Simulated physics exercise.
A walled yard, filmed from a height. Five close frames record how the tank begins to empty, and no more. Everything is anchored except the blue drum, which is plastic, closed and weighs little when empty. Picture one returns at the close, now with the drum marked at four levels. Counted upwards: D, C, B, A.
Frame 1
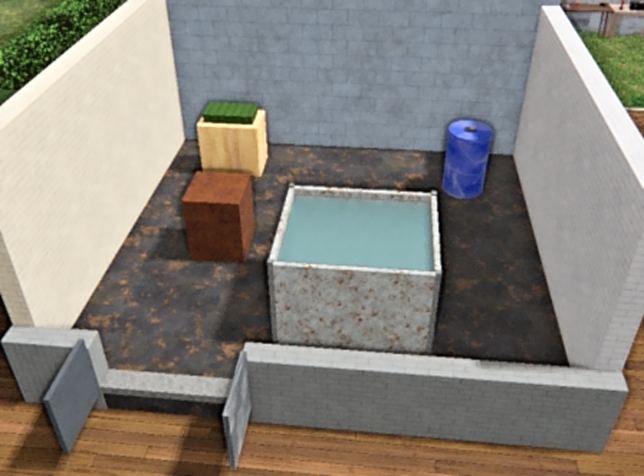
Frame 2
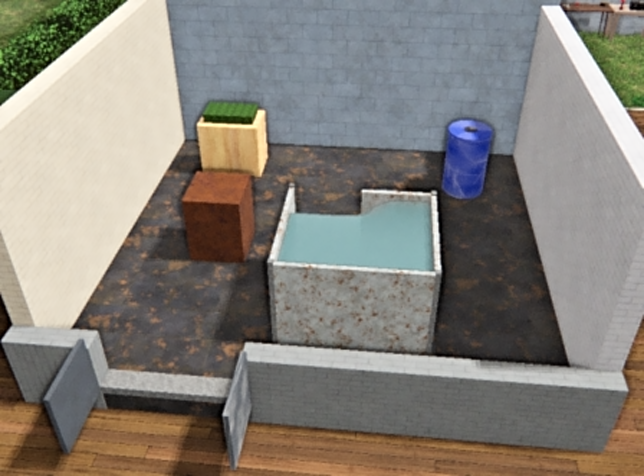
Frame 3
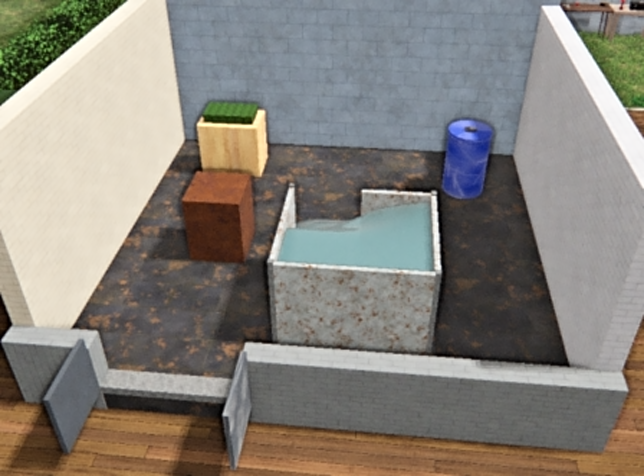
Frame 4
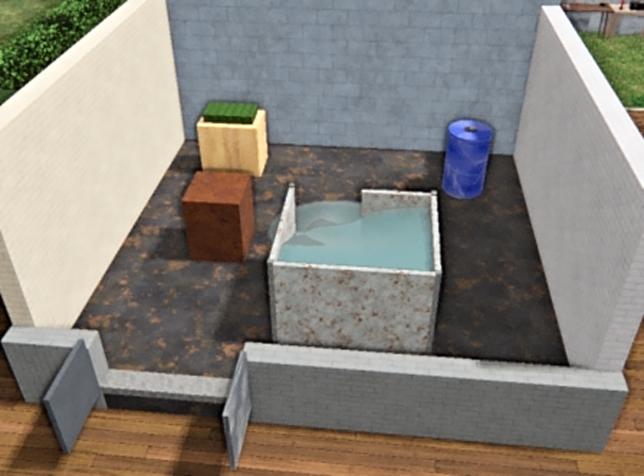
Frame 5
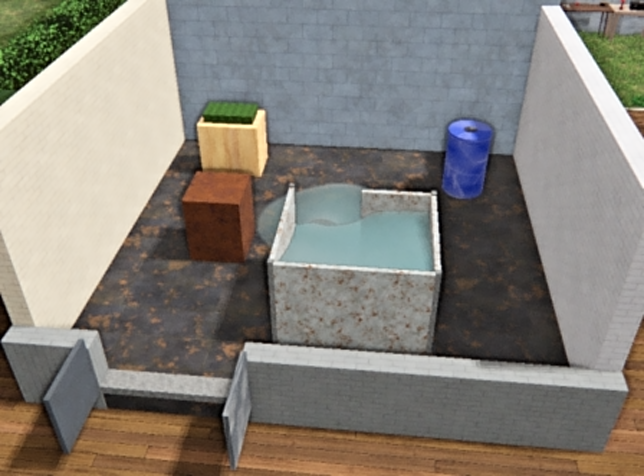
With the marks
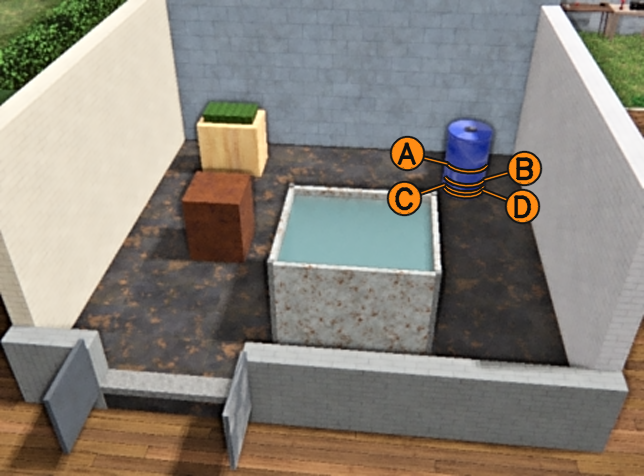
Water drains through a gap in the stone tank's back wall and spreads behind it.
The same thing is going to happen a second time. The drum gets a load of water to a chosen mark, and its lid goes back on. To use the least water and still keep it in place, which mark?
B.
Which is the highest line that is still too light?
Here it is line C.
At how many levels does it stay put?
Two of the four.
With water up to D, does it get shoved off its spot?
Yes.
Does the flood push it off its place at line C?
Yes, that goes wrong.
In orange, A at (467, 171); B at (465, 185); C at (464, 192); D at (464, 196); from the bottom up D, C, B, A.
If A is chosen, it does not move.
If B is chosen, it does not move.
If C is chosen, it is pushed about its own width away.
If D is chosen, it is pushed about 3 times its own width away.
